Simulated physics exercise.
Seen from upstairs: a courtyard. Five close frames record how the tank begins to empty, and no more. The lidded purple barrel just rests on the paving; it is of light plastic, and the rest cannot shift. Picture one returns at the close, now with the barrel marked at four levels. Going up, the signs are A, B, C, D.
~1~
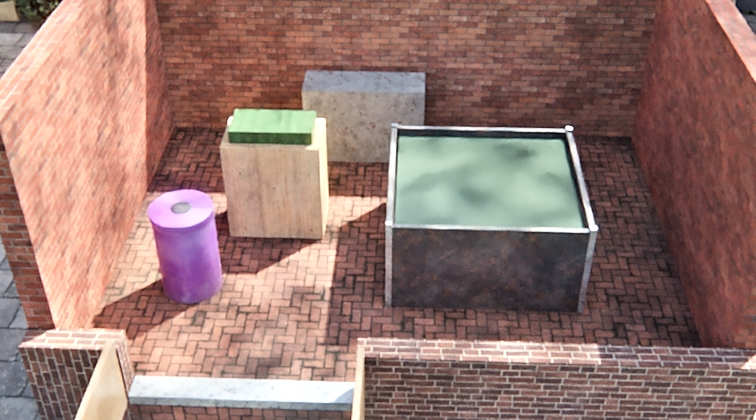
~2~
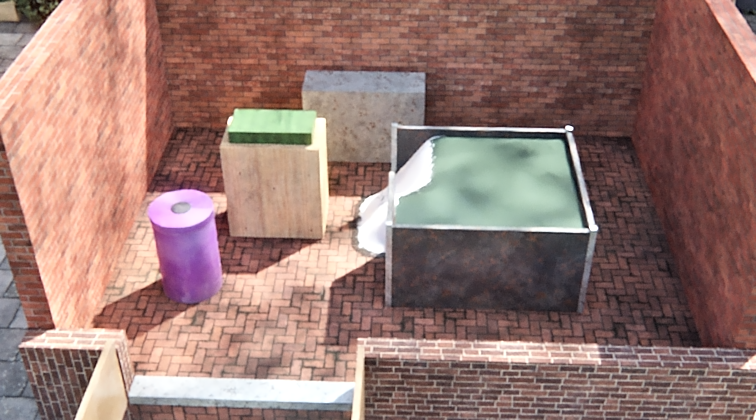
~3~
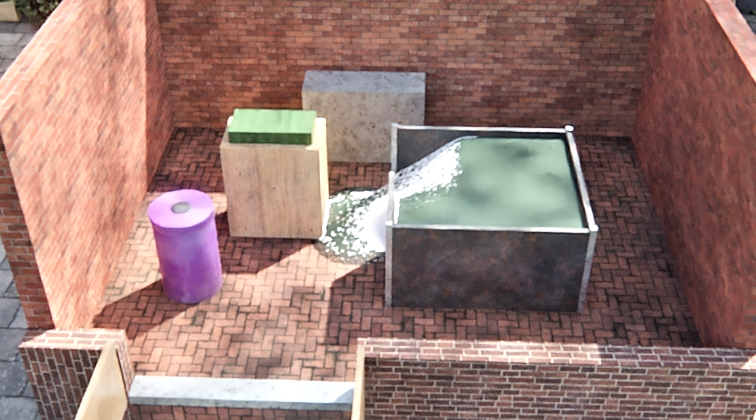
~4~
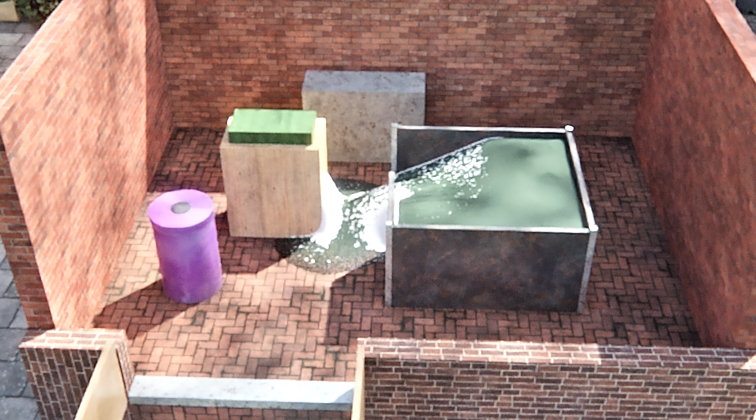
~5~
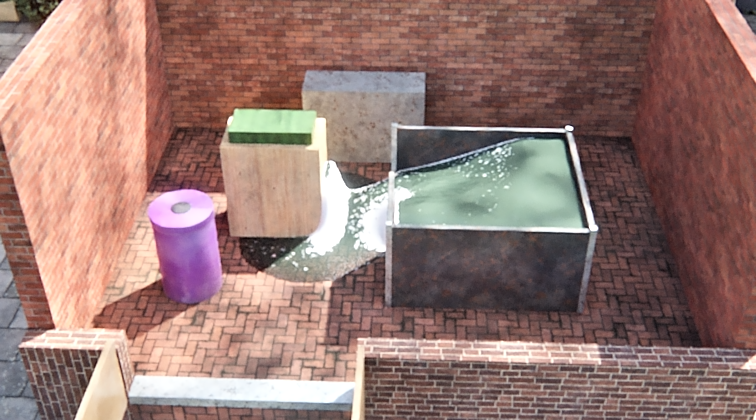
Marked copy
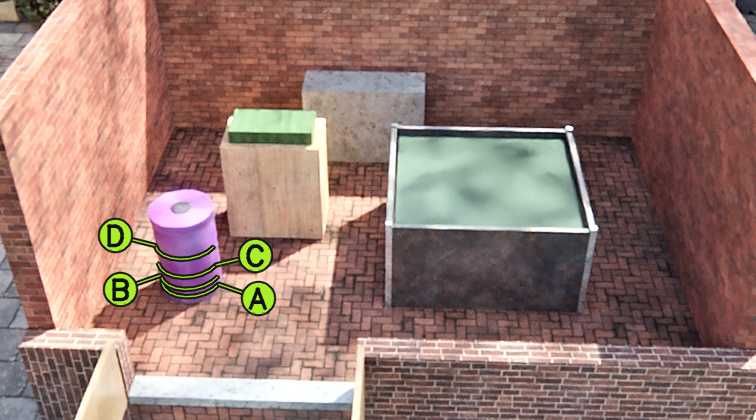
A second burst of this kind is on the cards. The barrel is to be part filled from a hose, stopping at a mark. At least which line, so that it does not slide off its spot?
That is line B.
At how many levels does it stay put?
Three.
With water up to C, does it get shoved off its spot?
No.
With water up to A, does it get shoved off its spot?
Yes, that goes wrong.
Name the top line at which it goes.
Line A.
In lime, A at (185, 296); B at (184, 289); C at (182, 277); D at (179, 259); from the bottom up A, B, C, D.
With A, it is washed out through the gate.
With B, it does not move.
With C, it does not move.
With D, it does not move.
